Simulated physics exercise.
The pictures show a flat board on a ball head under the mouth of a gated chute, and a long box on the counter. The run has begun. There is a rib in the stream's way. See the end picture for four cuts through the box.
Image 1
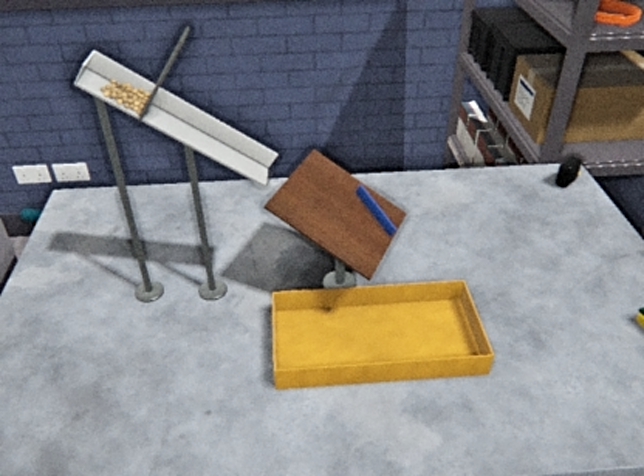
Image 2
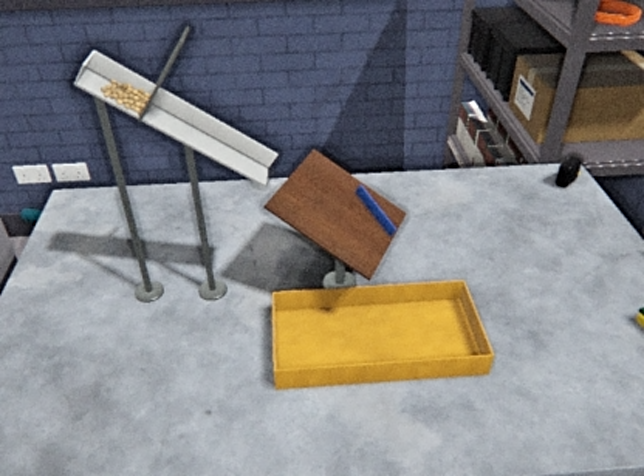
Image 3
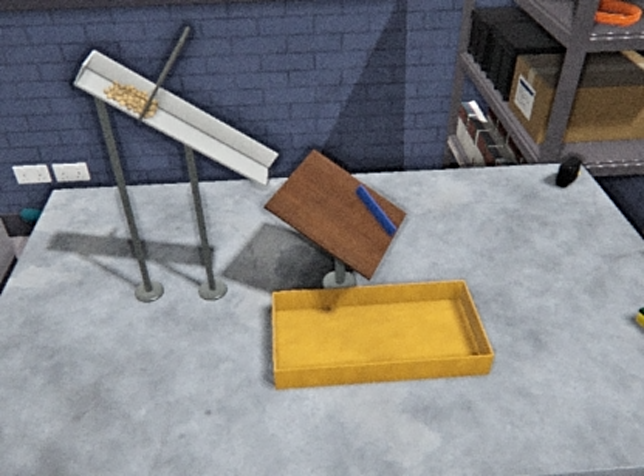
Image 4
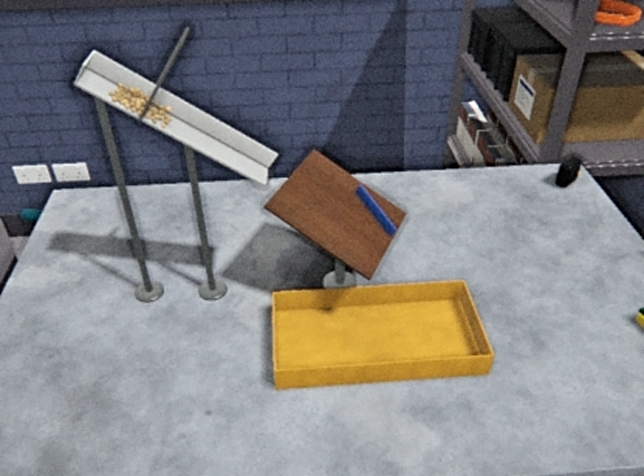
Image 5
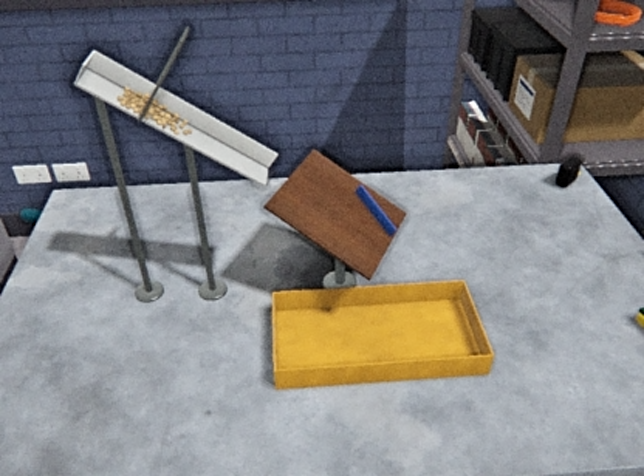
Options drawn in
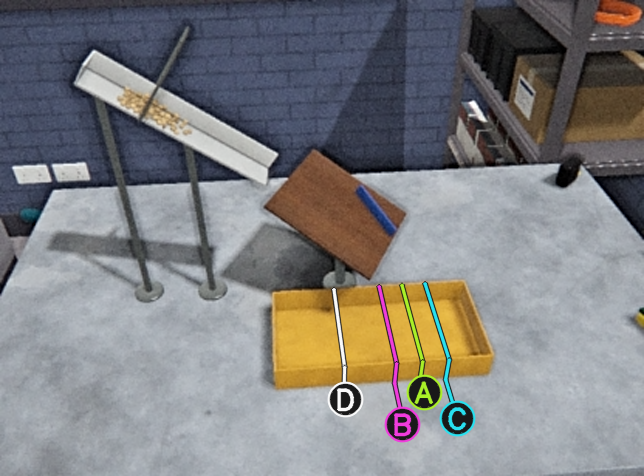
A long yellow box sits empty on a mottled grey counter before a blue brick wall, seen from slightly above, with loaded shelves at the right. A pale sloping chute on two rods stands at the left, holding tan chickpeas by a dark gate bar, and a tilted brown board with a blue rib is at centre. The chickpeas slide slowly down the chute past the bar, spreading out, while the camera stays still.
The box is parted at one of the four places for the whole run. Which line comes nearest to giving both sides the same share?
The best line is C.
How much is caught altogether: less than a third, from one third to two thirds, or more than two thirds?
About that: More than two thirds.
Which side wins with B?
More lands on the right.
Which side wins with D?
Right.
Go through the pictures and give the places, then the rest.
The first picture shows load behind the gate (131, 97), dried chickpeas; lip of the chute (267, 178), sloping gently.
The second picture shows middle of the board (340, 210), tilted gently; middle of its low edge (390, 244); of its high edge (291, 175).
The third picture shows front corners of the box (275, 371) and (493, 355), empty; front of the load (153, 112).
The fourth picture shows middle of the load (139, 107); its front (170, 119), roughly a quarter of the way to the lip; rib from (361, 185) to (396, 230).
The fifth picture shows middle of the load (150, 108); its front (190, 132), roughly a third of the way to the lip.
On the marked copy, line A crosses the front rim at (422, 360); line B crosses the front rim at (396, 362); line C crosses the front rim at (448, 358); line D crosses the front rim at (344, 366).
If A is chosen, of what is caught, just a few on the left of the divider, almost all on the right.
If B is chosen, of what is caught, not one piece on the left of the divider, every piece on the right.
If C is chosen, of what is caught, roughly a third on the left of the divider, roughly two thirds on the right.
If D is chosen, of what is caught, not one piece on the left of the divider, every piece on the right.
